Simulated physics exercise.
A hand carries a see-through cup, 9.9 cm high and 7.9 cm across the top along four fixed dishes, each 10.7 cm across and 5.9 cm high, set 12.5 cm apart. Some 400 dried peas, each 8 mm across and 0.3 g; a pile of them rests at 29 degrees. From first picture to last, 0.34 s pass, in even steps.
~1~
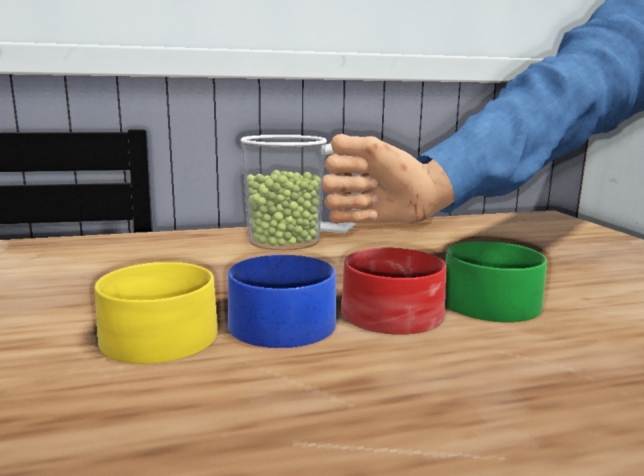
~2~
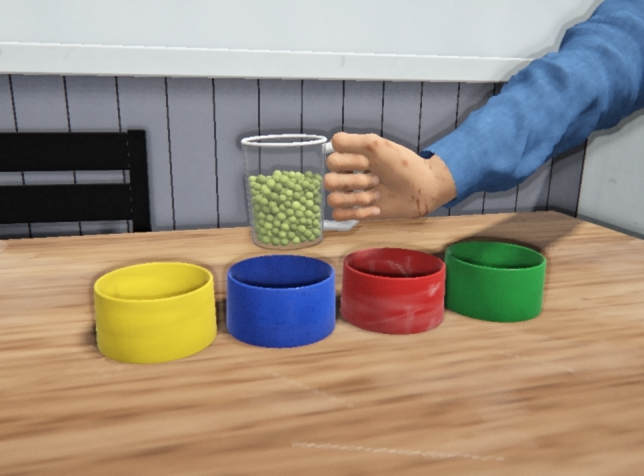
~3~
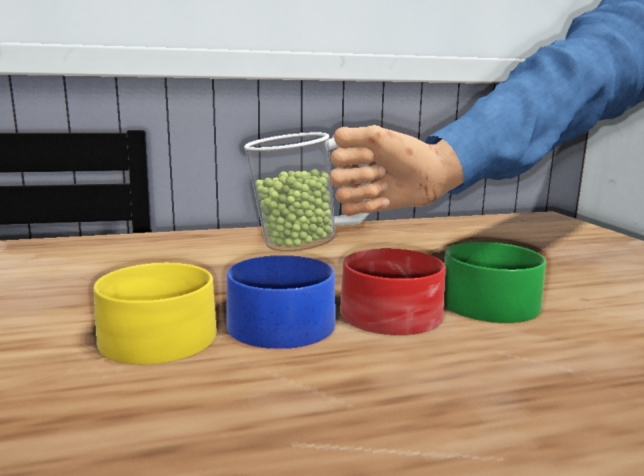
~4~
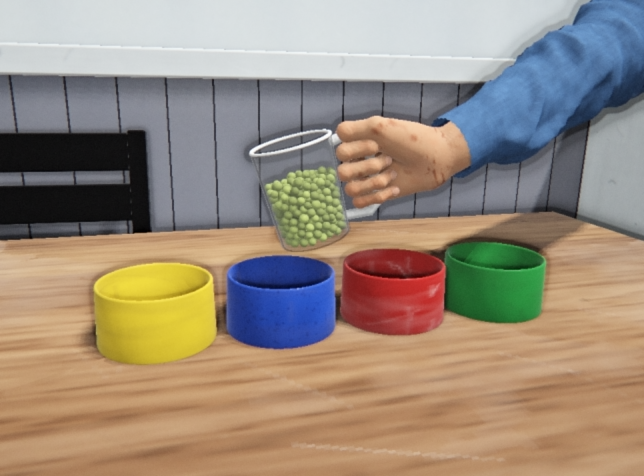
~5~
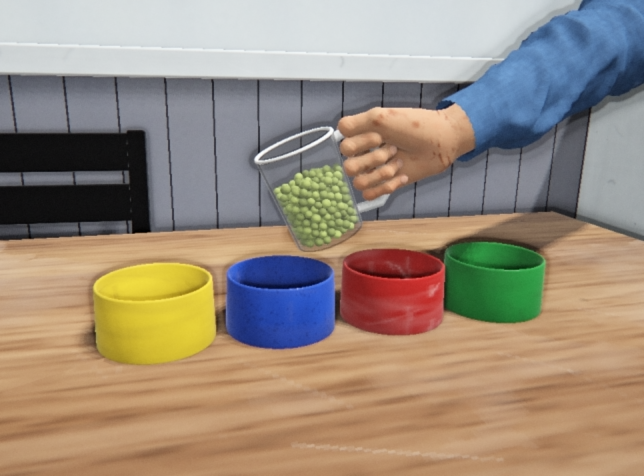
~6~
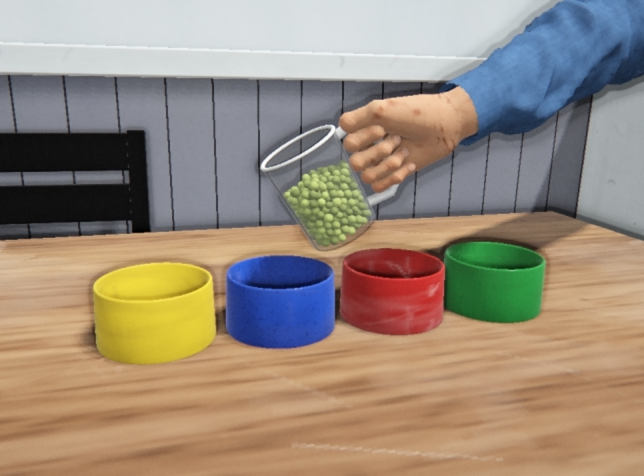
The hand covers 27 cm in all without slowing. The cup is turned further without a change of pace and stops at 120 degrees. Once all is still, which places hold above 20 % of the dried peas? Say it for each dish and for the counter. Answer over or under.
Red dish: Over; blue dish: Under; green dish: Under; yellow dish: Under; on the counter: Under.
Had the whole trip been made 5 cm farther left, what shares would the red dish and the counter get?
Red 40; counter 30.
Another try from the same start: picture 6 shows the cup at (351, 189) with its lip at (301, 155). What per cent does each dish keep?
Red 0, blue 0, green 100, yellow 0.
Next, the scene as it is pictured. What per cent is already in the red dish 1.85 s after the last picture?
About 100 per cent by then.
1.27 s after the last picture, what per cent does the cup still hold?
Some 0 per cent of the load.
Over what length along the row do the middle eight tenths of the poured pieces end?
Some 7 cm.
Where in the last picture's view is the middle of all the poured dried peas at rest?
Around (391, 295).
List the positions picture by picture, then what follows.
In the first frame, cup at (284, 191), tilt 0 degrees, lip at (243, 141), moved 0.0 cm; middle of the pieces at (286, 204); yellow dish at (156, 281); blue dish at (282, 271); red dish at (395, 263); green dish at (496, 255).
In the second frame, cup at (286, 191), tilt 2 degrees, lip at (243, 143), moved 0.3 cm; middle of the pieces at (288, 204).
In the third frame, cup at (294, 191), tilt 8 degrees, lip at (246, 148), moved 1.1 cm; middle of the pieces at (297, 203).
In the fourth frame, cup at (303, 191), tilt 15 degrees, lip at (251, 155), moved 2.0 cm; middle of the pieces at (308, 203).
In the fifth frame, cup at (312, 191), tilt 23 degrees, lip at (257, 162), moved 3.0 cm; middle of the pieces at (318, 201).
In the sixth frame, cup at (322, 190), tilt 30 degrees, lip at (263, 169), moved 4.0 cm; middle of the pieces at (329, 200); yellow dish at (154, 281); blue dish at (281, 272); red dish at (393, 263); green dish at (494, 256).
Then, 0.76 s after the last picture, tilt 112 degrees; cup holds 85 %, red 15 %.
Then, 1.27 s after the last picture, tilt 120 degrees; cup holds 0 %, red 100 %.
Then, 1.85 s after the last picture, tilt 120 degrees; cup holds 0 %, red 100 %.
In the end, red 100 %, blue 0 %, green 0 %, yellow 0 %, counter 0 %.
